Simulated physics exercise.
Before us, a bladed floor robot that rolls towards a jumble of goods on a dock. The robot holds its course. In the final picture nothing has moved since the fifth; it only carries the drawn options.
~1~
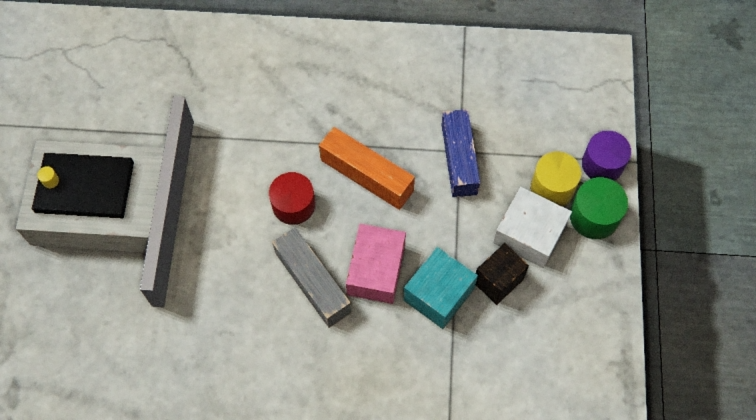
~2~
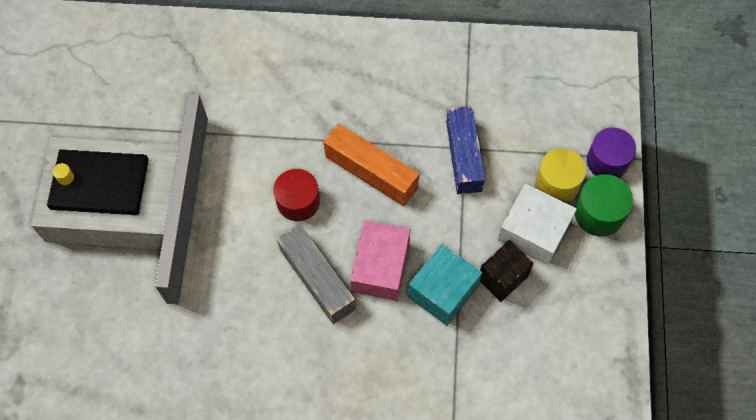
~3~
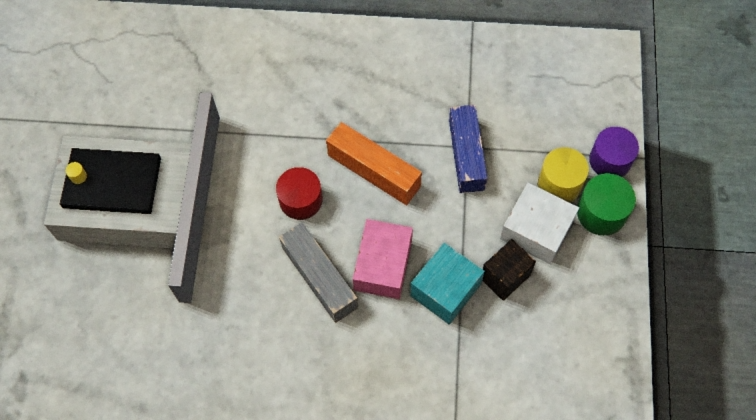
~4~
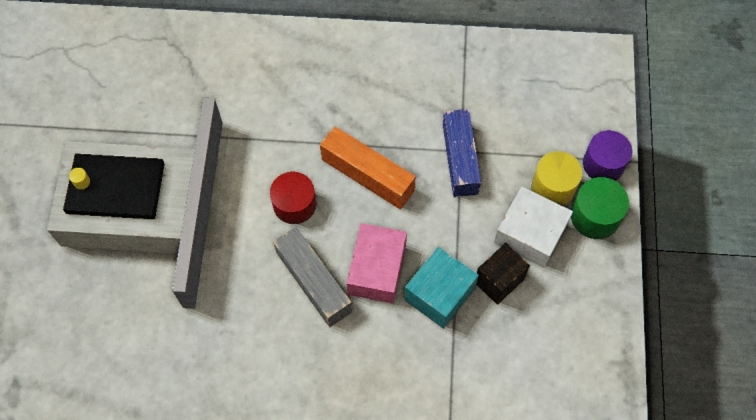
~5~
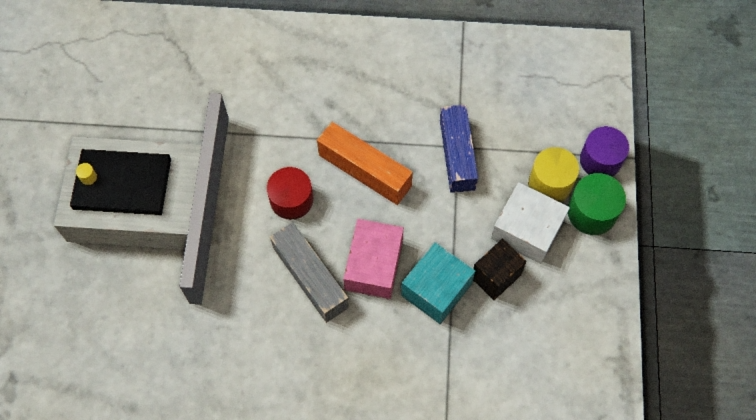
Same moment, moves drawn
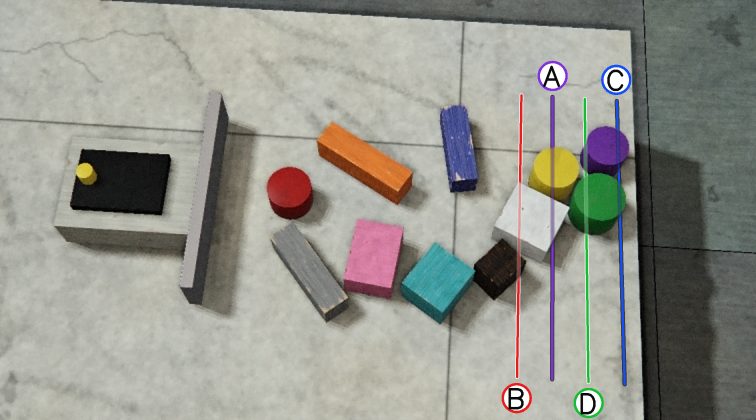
A bladed floor robot rolling slowly right across a pale marbled surface towards a jumble of colourful blocks and cylinders.
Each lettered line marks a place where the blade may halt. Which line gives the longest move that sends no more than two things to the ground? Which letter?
No third one falls up to B.
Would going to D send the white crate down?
Yes.
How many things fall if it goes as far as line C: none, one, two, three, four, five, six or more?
Six or more.
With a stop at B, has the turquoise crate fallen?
No.
On the marked copy, A at (552, 230); B at (519, 228); C at (621, 234); D at (586, 232).
Taking B. A third of the way, robot (241, 189); grey bar (332, 274); orange bar (376, 167).
Two thirds of the way, robot (355, 196); black crate (578, 261); yellow canister (553, 171).
When it is over, robot (445, 202); black crate over the edge; green canister over the edge; two fallen.
As for the rest, A drops five; C drops nine; D drops six.
